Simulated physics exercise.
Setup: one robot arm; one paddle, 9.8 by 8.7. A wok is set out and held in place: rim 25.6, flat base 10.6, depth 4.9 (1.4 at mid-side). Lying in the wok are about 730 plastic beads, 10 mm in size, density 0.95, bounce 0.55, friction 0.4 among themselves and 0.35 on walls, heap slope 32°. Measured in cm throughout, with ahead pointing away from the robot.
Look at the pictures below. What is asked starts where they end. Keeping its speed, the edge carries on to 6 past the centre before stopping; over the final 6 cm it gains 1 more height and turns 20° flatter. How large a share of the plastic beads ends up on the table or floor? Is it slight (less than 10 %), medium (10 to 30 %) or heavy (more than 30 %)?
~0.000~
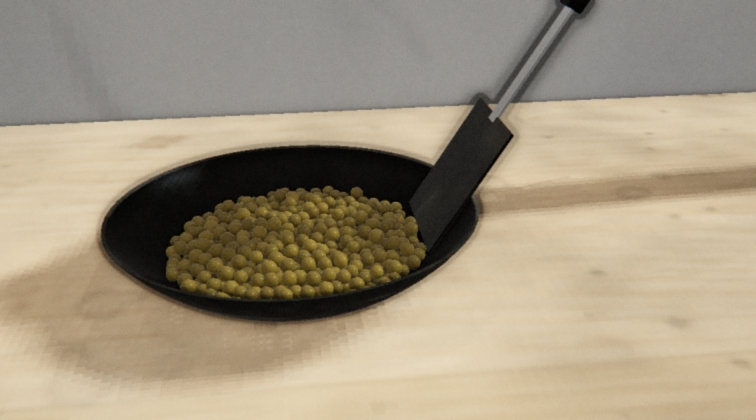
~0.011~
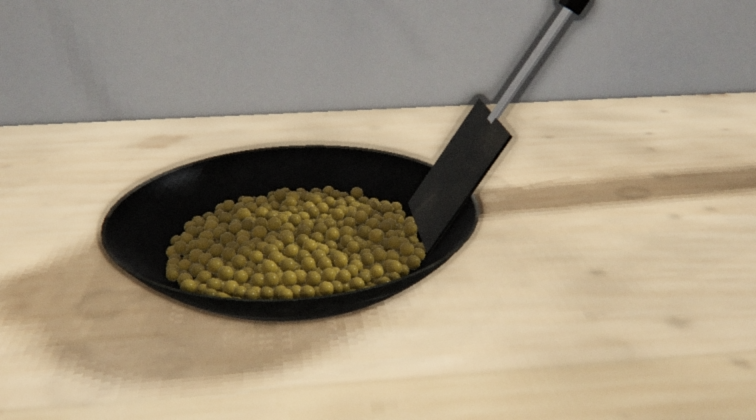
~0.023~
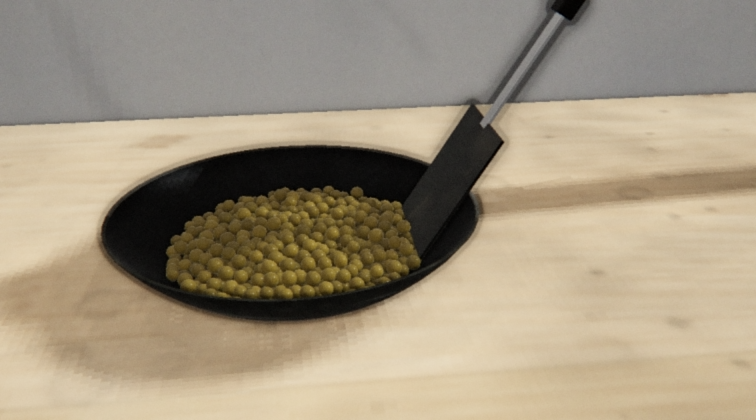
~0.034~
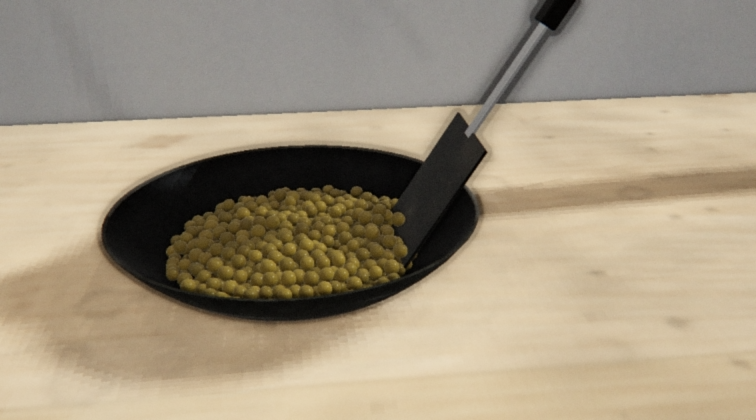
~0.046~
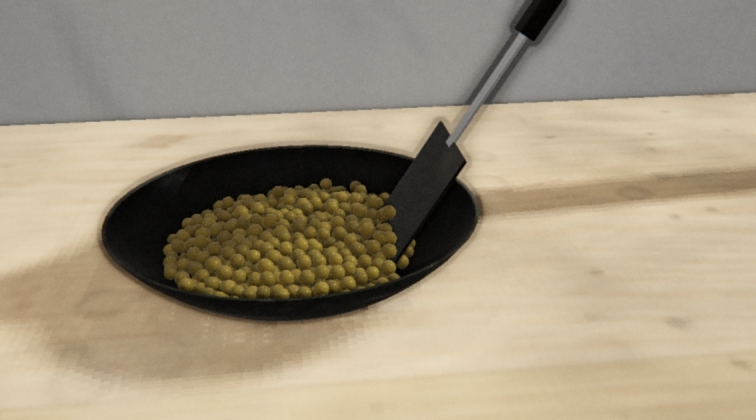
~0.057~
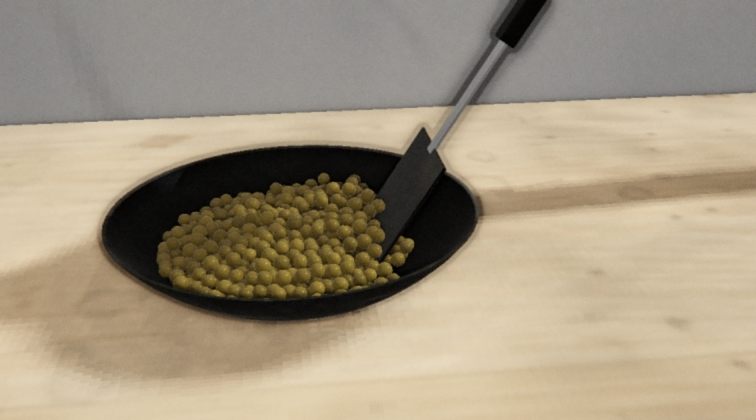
Medium.
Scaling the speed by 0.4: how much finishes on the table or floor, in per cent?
Around 5 percent would finish on the table or floor.
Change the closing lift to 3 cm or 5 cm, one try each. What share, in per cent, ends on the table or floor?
Try one gives about 25 in a hundred, try two about 25 in a hundred.
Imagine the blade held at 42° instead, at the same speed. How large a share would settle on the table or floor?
Then about 15 per cent.
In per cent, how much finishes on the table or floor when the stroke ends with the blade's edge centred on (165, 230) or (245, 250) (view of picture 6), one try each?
Some 45 and 5 per cent.
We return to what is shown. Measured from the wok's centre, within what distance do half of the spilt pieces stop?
About 22 cm out from the centre.
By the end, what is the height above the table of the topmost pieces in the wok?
Close to 6.0 centimetres high.
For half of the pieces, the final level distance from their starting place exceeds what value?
It works out to roughly 6 cm.
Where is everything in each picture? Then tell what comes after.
The first frame shows the paddle top edge at (496, 115), sloping 57°; upper third of the load around (299, 236), from x 170 to 420, top at y 190; 731 in the wok.
The second frame shows the paddle top edge at (495, 116), sloping 57°; upper third of the load around (299, 236), from x 175 to 420, top at y 190.
The third frame shows the paddle top edge at (487, 121), sloping 57°; upper third of the load around (300, 236), from x 175 to 420, top at y 190.
The fourth frame shows the paddle top edge at (472, 130), sloping 57°; upper third of the load around (302, 233), from x 170 to 410, top at y 190.
The fifth frame shows the paddle top edge at (453, 140), sloping 57°; upper third of the load around (304, 230), from x 170 to 410, top at y 185.
The sixth frame shows the paddle top edge at (434, 146), sloping 57°; upper third of the load around (303, 227), from x 165 to 410, top at y 180; 731 in the wok.
After 0.09 s, sloping 57°, highest piece 6 above the table; 731 in the wok.
After 0.11 s, sloping 50°, highest piece 7 above the table; 731 in the wok.
After 0.33 s, sloping 37°, highest piece 7 above the table; 602 in the wok, 115 on the table or floor, 14 on the blade or in flight.
After 1.38 s, sloping 37°, highest piece 6 above the table; 600 in the wok, 131 on the table or floor.
In the end, 600 in the wok, 131 on the table or floor. That is 18 % on the table or floor.
